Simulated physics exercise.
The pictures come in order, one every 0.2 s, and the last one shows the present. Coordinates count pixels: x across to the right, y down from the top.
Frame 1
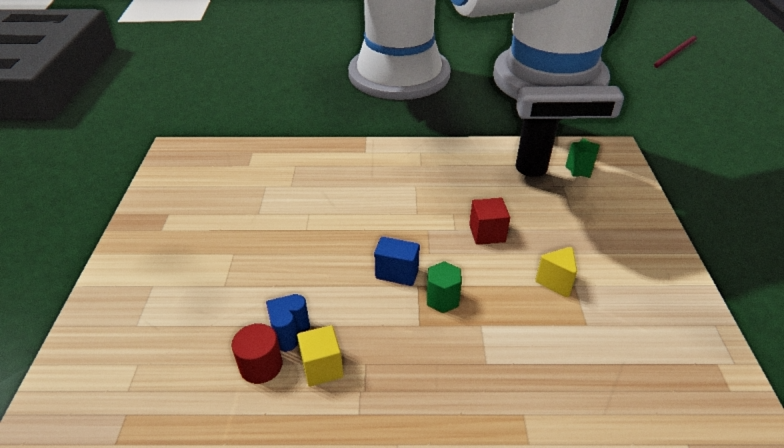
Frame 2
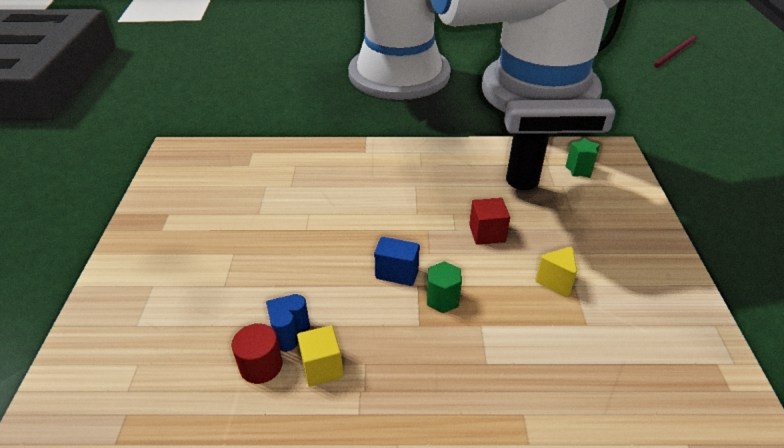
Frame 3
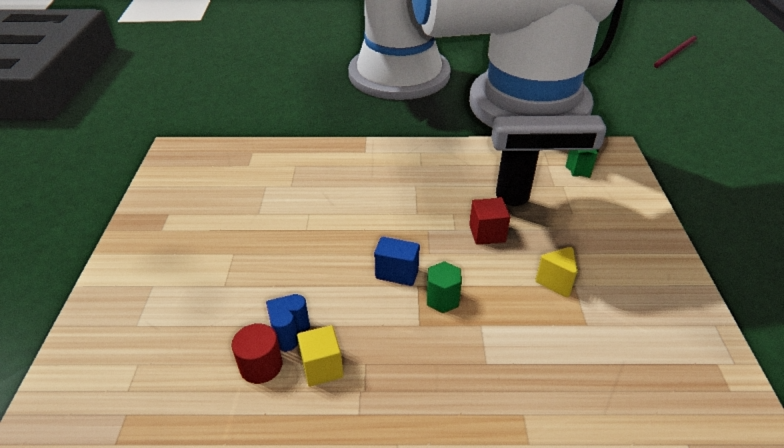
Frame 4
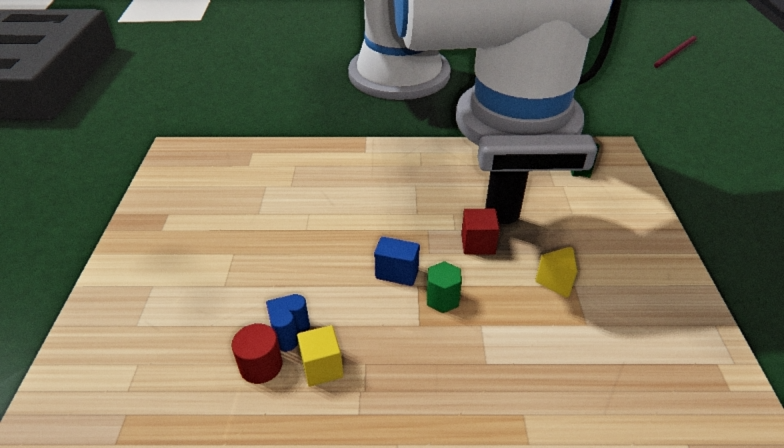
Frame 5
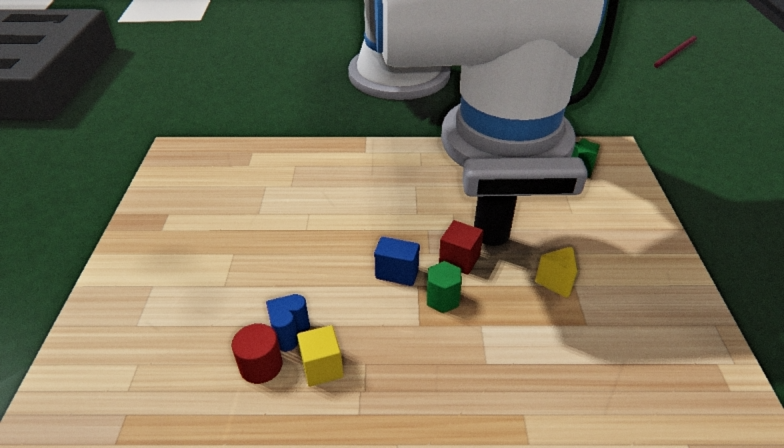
A robot arm moved its black stick toward the viewer and slightly left across a wooden table, then pushed the red block closer to the blue and green blocks while the other blocks stayed still.
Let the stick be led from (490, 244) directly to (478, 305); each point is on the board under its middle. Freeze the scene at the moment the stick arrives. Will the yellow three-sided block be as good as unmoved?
Yes
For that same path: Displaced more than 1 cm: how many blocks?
Counting only shifts above 1 cm, I get one block.
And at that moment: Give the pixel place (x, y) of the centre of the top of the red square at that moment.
The middle of the upper face of the red square will lie at about (449, 246) in the picture.
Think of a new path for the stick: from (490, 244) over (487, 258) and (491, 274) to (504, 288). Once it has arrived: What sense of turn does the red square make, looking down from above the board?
From overhead, clockwise.
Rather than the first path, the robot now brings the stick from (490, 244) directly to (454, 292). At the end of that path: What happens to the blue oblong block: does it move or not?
At the end of the path, it will have moved.
On the path given first. Halfway along, stick (486, 263); red square (451, 245), turned 65° clockwise.
At the end, stick (479, 295); red square (449, 246), turned 75° clockwise; yellow three-sided block still.
